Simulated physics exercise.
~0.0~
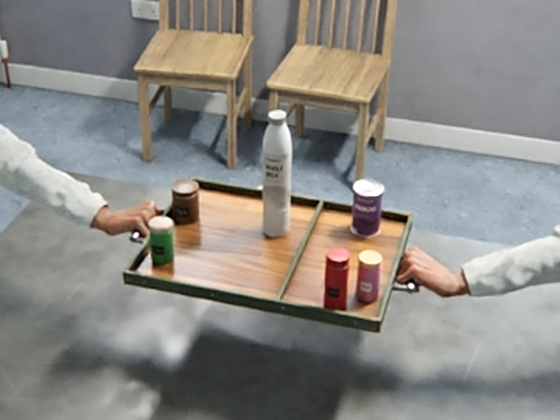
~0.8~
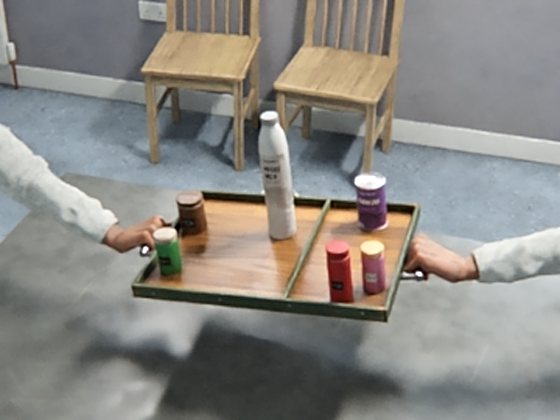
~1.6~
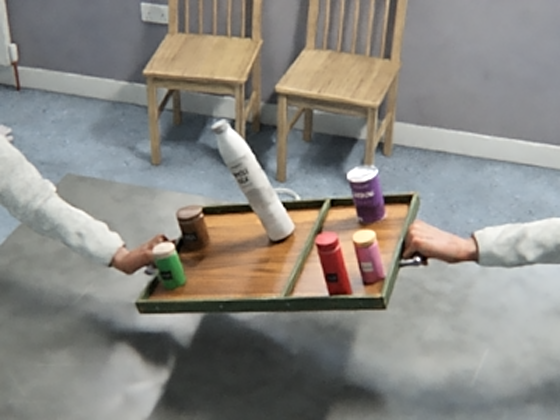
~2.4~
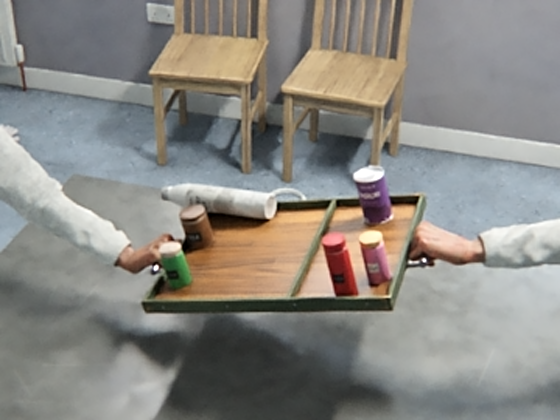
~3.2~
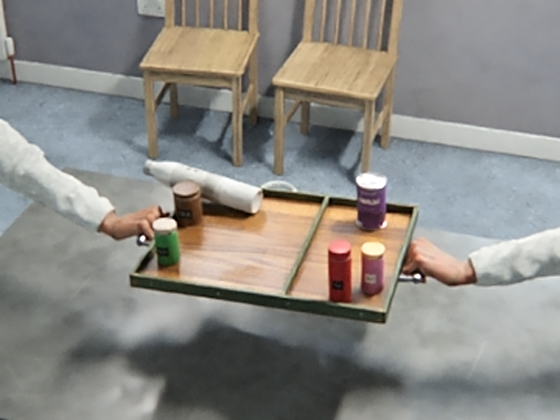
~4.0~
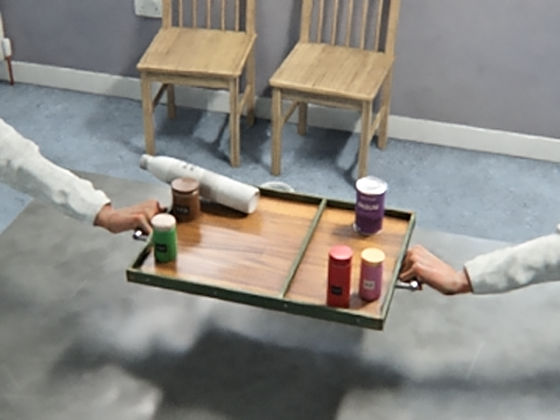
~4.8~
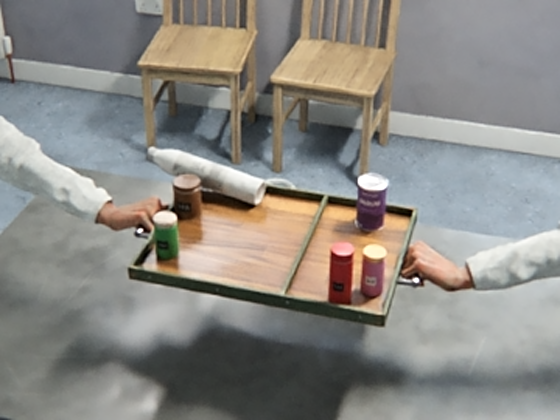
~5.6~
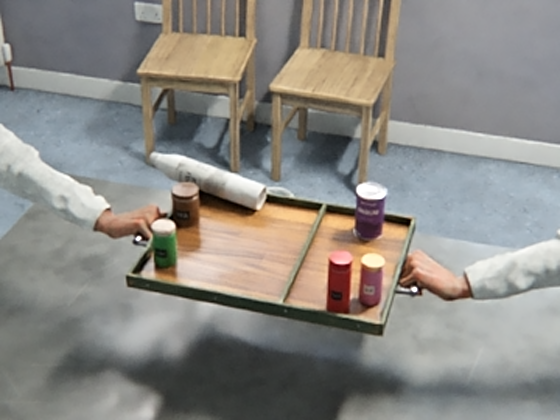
A hand-held tray tips left, toppling its white bottle, then levels with the others upright.
